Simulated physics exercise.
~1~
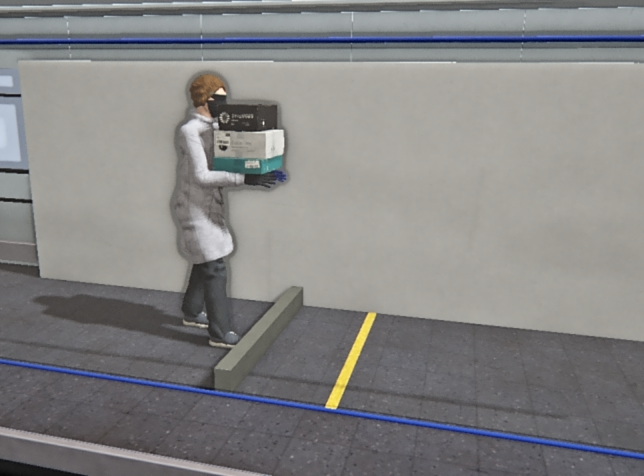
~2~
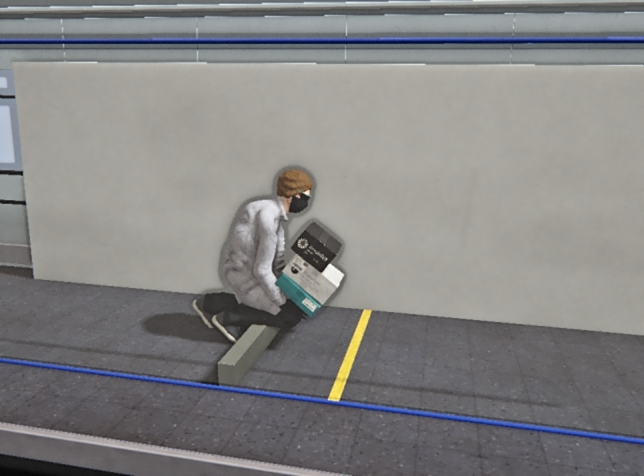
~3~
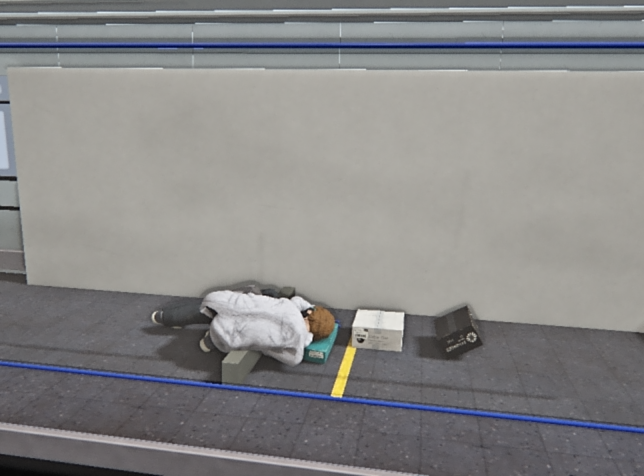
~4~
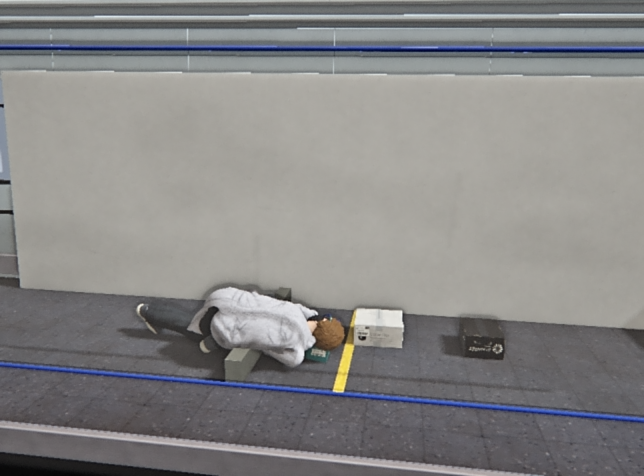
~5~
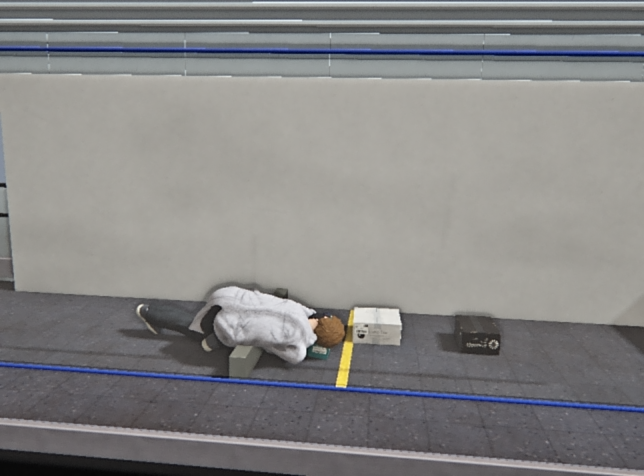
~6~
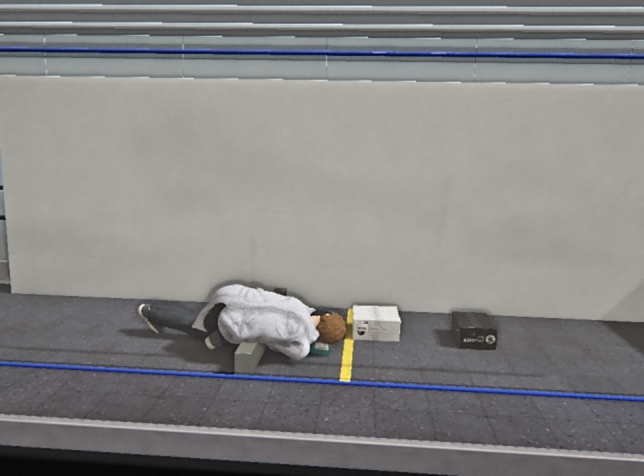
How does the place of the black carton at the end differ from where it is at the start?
At the start it sits on top of the stack in the porter's arms, left of the yellow line. At the end it lies upside down on the floor well to the right of the line, beyond the white parcel.
